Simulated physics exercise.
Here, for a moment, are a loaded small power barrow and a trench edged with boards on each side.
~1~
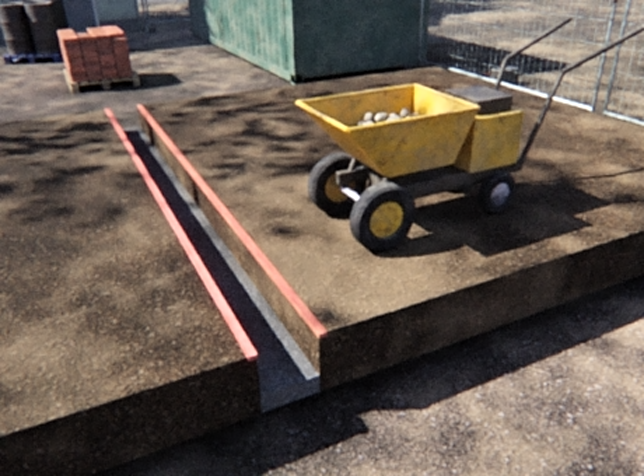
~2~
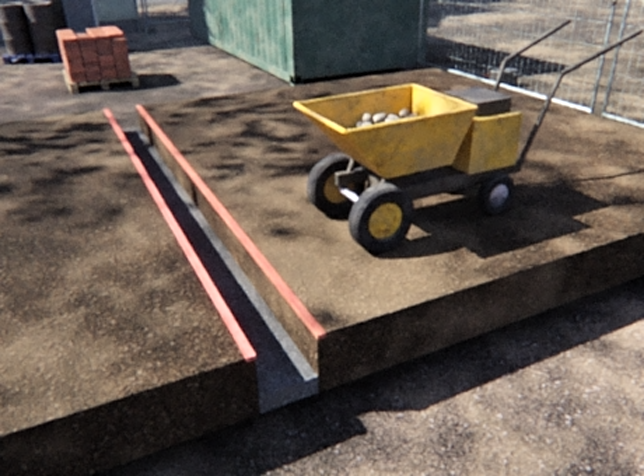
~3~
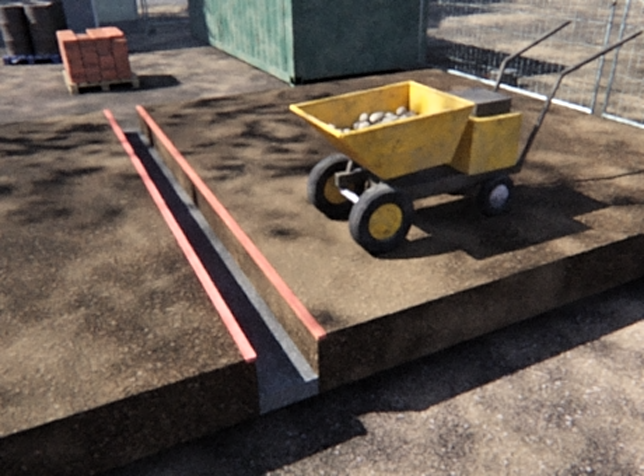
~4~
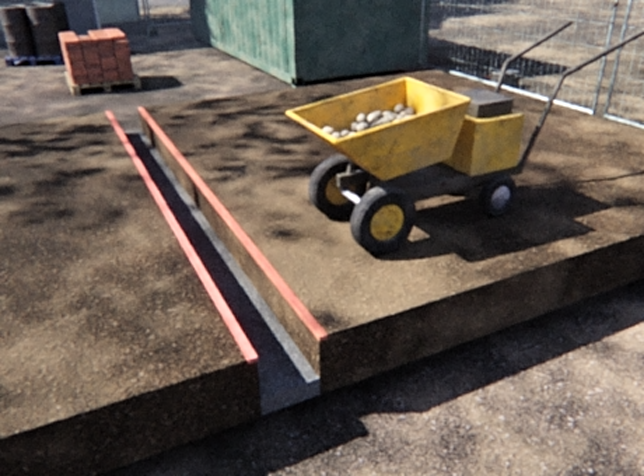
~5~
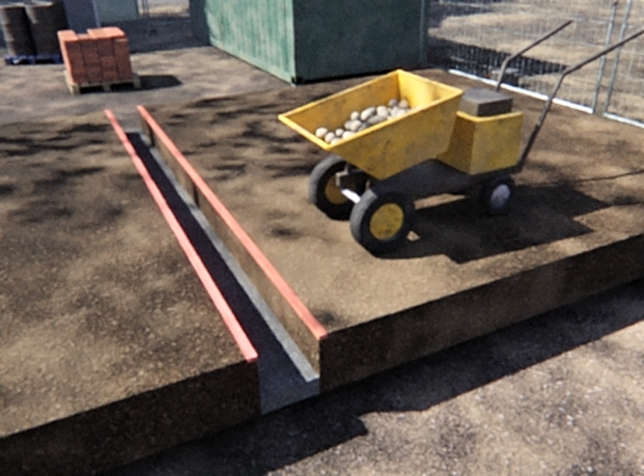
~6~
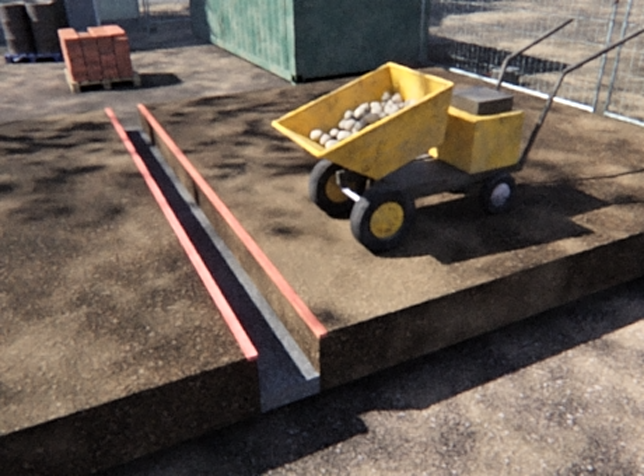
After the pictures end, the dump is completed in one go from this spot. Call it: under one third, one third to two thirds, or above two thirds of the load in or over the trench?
Above two thirds, I'd call it.
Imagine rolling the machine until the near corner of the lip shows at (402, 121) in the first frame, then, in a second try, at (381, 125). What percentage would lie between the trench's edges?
The shares come out close to 20 and 40 per cent, in that order.
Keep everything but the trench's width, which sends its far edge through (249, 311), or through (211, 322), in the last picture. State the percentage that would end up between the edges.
90 %, give or take, and then 100 %.
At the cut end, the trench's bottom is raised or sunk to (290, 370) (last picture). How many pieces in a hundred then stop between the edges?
It comes to 90 per cent or so.
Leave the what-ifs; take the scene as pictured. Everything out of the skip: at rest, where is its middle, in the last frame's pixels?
Roughly pixel (234, 284).
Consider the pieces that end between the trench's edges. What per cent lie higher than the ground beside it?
About 0 in a hundred.
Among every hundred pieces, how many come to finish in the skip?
It works out to some 0 percent.
Shortly afterwards, skip tipped steeply; the whole lot in the skip.
Next, skip tipped steeply; the bulk in the skip; only a few short of the trench; a little in or heaped over the trench; only a few falling.
Some moments later, skip tipped right over; only a few in the skip; a little short of the trench; all but a few in or heaped over the trench.
In the end, skip tipped right over; only a few short of the trench; all but a few in or heaped over the trench; none at all beyond it.
